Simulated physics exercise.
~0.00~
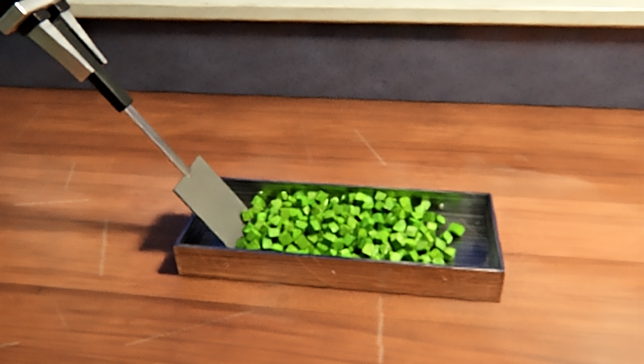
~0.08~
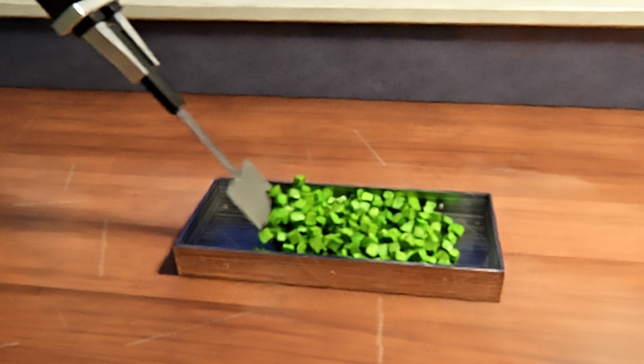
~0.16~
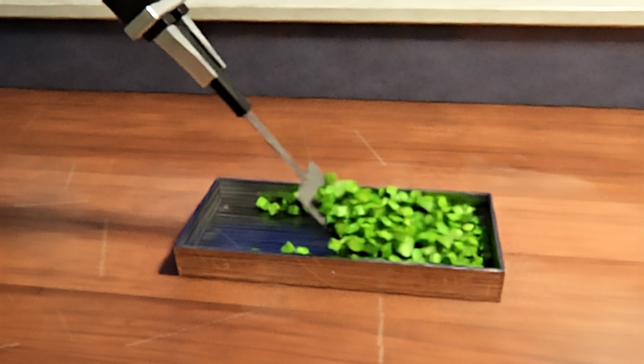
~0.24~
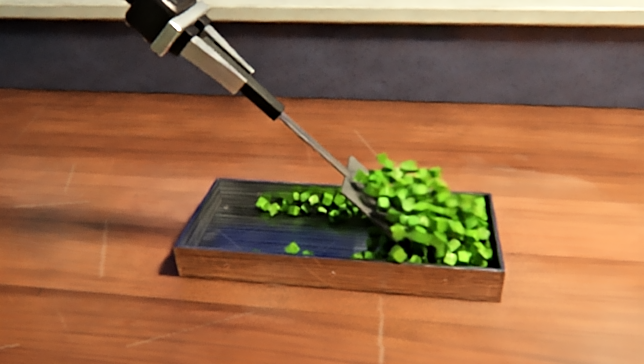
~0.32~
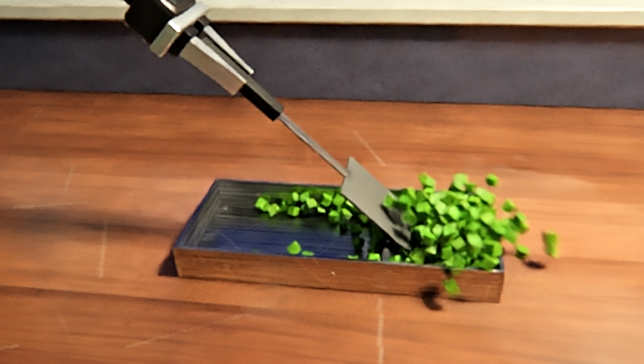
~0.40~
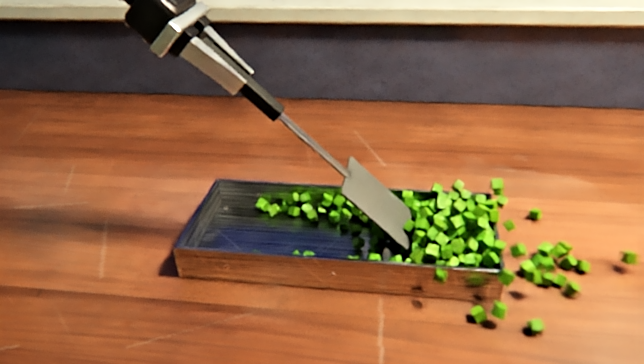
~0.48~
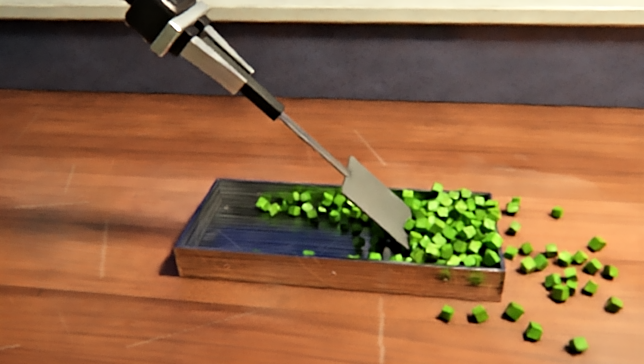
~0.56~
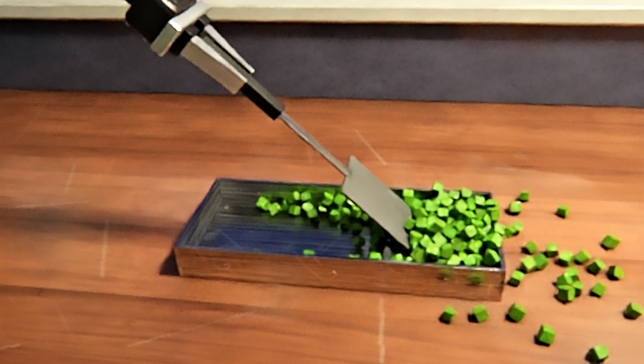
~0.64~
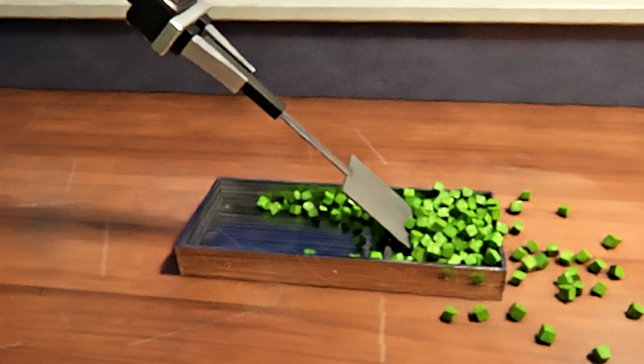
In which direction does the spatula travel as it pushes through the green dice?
The spatula moves to the right along the trough, pushing the green dice ahead of it.
On a wooden table top, a robotic arm pushes a spatula through green vegetable dice in a shallow trough, heaping them at the right end until some spill over the rim; the blade stops, and the scattered pieces come to rest on the table.
